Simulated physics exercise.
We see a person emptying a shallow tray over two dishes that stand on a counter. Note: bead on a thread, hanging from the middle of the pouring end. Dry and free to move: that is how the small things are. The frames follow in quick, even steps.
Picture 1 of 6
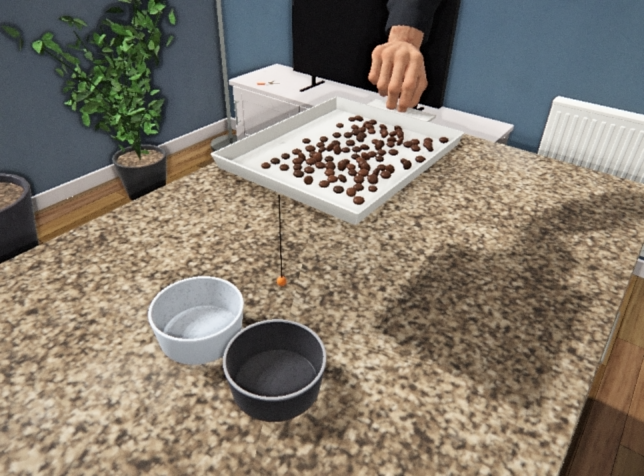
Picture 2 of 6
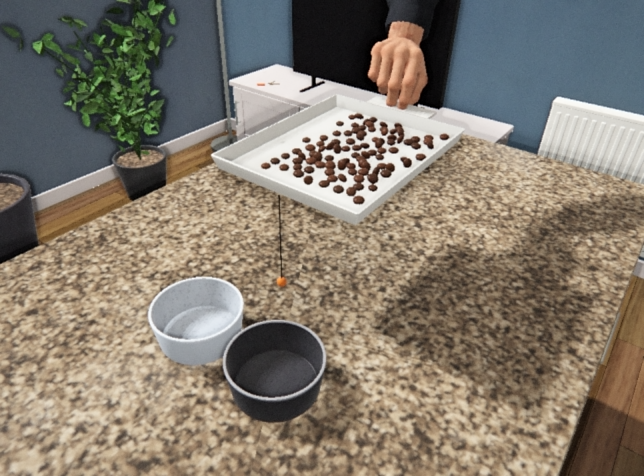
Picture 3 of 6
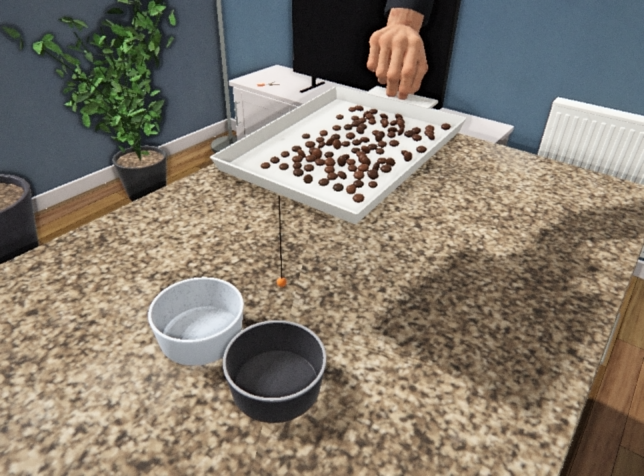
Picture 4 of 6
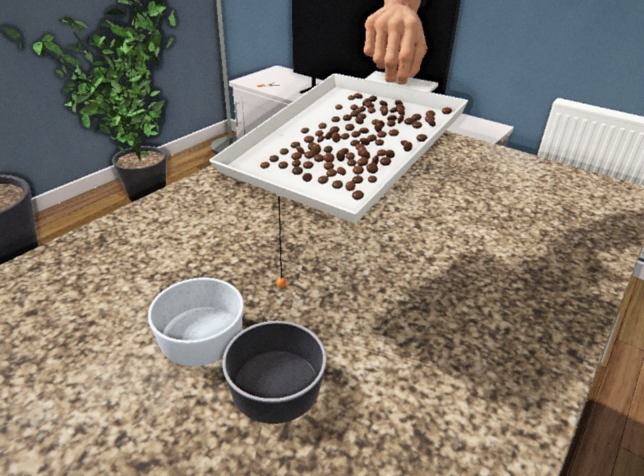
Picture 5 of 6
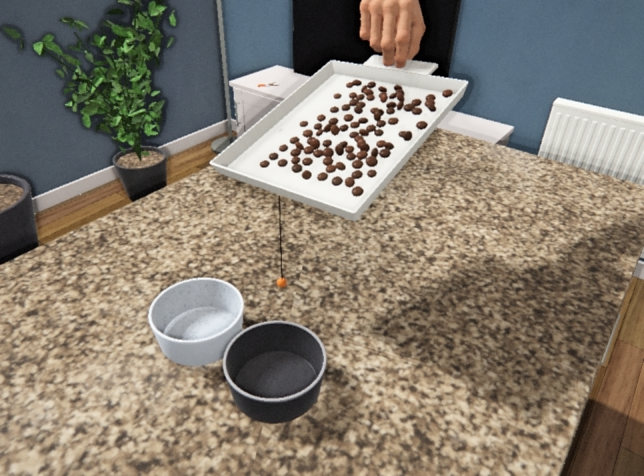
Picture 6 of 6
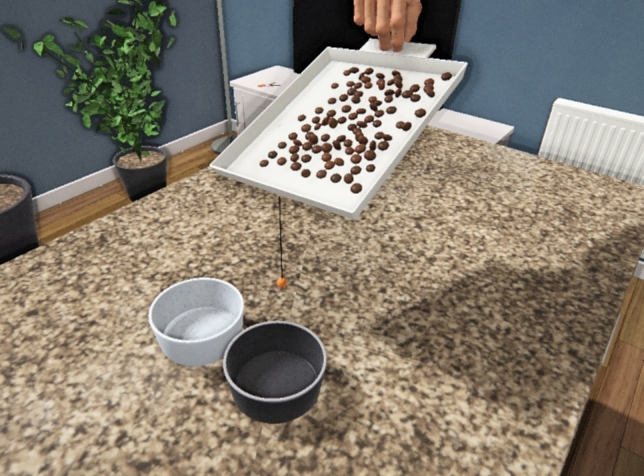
A hand raising the far end of a white tray of brown drops, steepening its slant above a speckled counter with two dishes.
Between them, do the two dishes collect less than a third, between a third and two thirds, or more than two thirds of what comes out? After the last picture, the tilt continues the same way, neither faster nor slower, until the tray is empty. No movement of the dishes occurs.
They collect between a third and two thirds.
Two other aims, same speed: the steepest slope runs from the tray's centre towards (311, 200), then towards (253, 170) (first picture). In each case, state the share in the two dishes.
30 % then 20 %, roughly.
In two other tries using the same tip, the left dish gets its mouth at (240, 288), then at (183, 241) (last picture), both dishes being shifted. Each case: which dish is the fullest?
Taking them in turn, it's the one to the left and then the one to the right.
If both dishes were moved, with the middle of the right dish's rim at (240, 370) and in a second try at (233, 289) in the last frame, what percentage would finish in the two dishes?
It comes to near 10 per cent the first time and near 70 per cent the second time.
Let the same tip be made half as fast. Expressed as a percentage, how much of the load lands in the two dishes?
It comes to 40 per cent or so.
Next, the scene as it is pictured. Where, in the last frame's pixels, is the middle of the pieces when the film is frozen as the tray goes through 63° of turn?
Roughly at (263, 172).
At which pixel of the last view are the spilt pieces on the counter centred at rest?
Close to (240, 301).
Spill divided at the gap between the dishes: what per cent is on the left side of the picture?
Some 50 %.
Soon, tray tipped steeply; nearly all on the tray; a stray few in the air.
A while on, tray tipped right over; about a third on the tray; a small part in the right dish; about a quarter in the left dish; about a quarter outside both; a small part in the air.
Towards the end, tray tipped past a quarter turn; a small part in the right dish; about a third in the left dish; about half outside both.
Finally, tray tipped past a quarter turn; a small part in the right dish; about a third in the left dish; about half outside both.
